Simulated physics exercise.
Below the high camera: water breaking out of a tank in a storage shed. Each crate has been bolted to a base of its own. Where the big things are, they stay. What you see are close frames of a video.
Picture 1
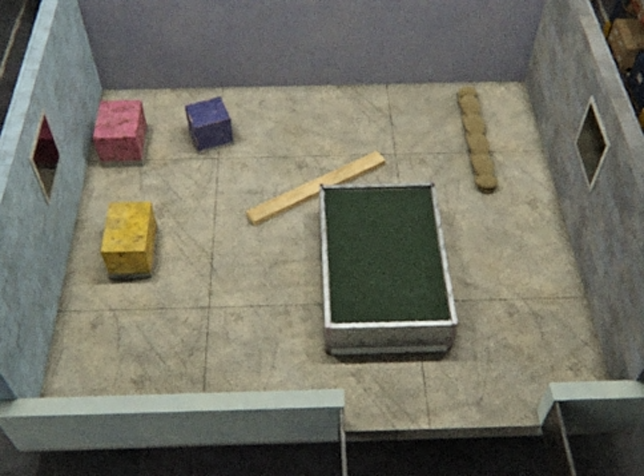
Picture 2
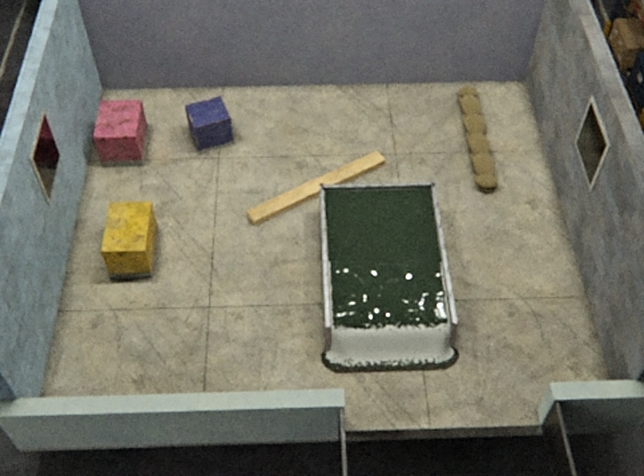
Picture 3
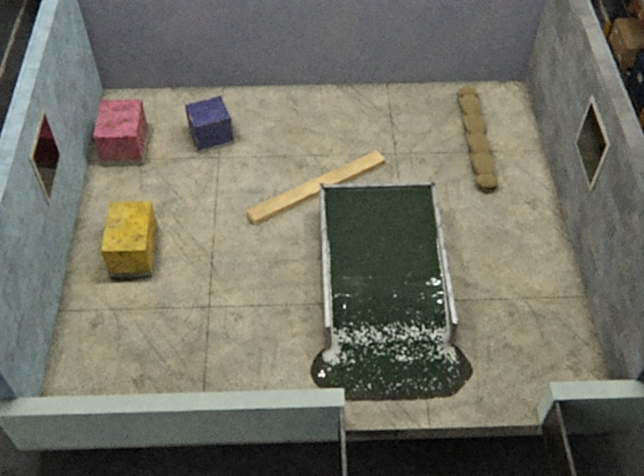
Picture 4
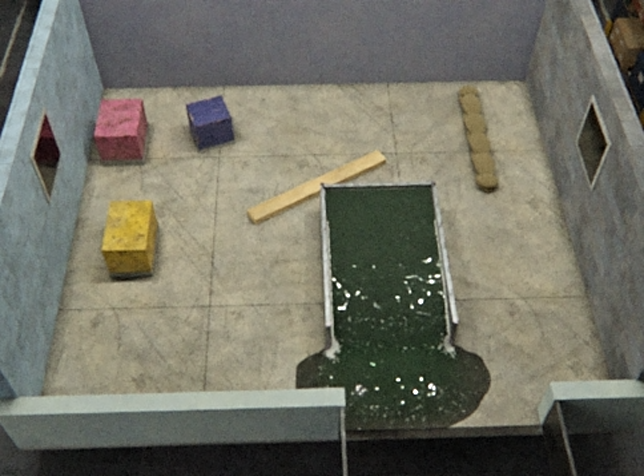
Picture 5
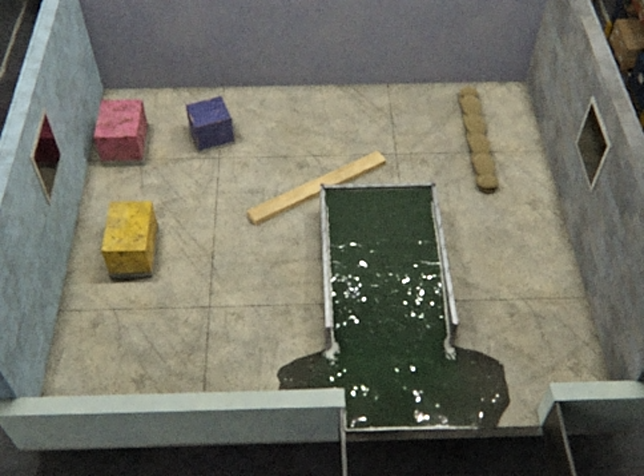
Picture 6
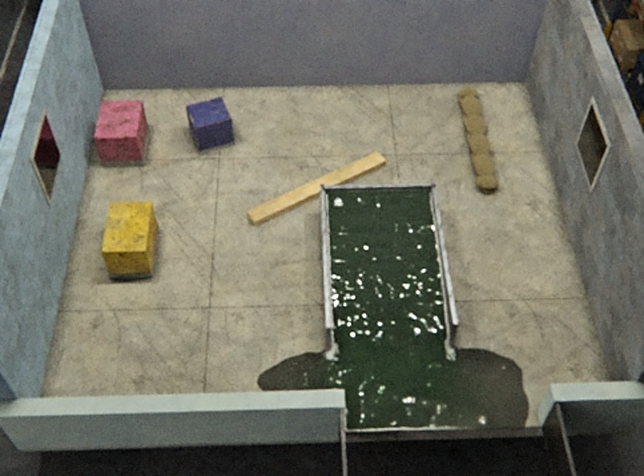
We see a walled shed from above, with pink, purple and yellow blocks, a plank and a green-filled tank; water pours from the tank's near end and spreads across the floor to both sides along the front wall.
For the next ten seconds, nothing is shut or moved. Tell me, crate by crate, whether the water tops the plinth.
In the end the yellow crate will come out dry; the blue crate will come out dry; the pink crate will come out dry.
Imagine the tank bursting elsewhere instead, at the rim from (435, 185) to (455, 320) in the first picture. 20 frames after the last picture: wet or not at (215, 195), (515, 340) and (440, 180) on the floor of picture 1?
Order as asked: Untouched, swamped, swamped.
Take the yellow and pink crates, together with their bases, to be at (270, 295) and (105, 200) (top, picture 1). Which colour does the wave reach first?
I would point to the yellow-painted one.
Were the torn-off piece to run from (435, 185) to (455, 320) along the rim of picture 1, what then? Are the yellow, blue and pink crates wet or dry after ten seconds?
Yellow: Not flooded; blue: Flooded; pink: Not flooded.
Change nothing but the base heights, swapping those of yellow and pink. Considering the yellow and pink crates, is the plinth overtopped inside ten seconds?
The yellow crate stays clear, and the pink crate stays clear.
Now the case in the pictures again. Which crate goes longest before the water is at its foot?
The answer here is the blue-painted one.
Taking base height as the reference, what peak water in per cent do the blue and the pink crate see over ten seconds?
I'd say 20 per cent for the first one and 40 per cent for the second.
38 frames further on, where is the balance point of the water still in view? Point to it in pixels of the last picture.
The centre of mass sits at about (284, 309).
A moment on, water covers 10 % of the floor; the yellow crate not reached, the blue crate not reached, the pink crate not reached.
Next, water covers 15 % of the floor; the yellow crate not reached, the blue crate not reached, the pink crate not reached.
Then, water covers 20 % of the floor; the yellow crate water round its plinth, the blue crate not reached, the pink crate not reached.
Later, water covers 25 % of the floor; the yellow crate water round its plinth, the blue crate not reached, the pink crate water round its plinth.
In the end, water covers 30 % of the floor; the yellow crate stayed above the water, the blue crate stayed above the water, the pink crate stayed above the water.
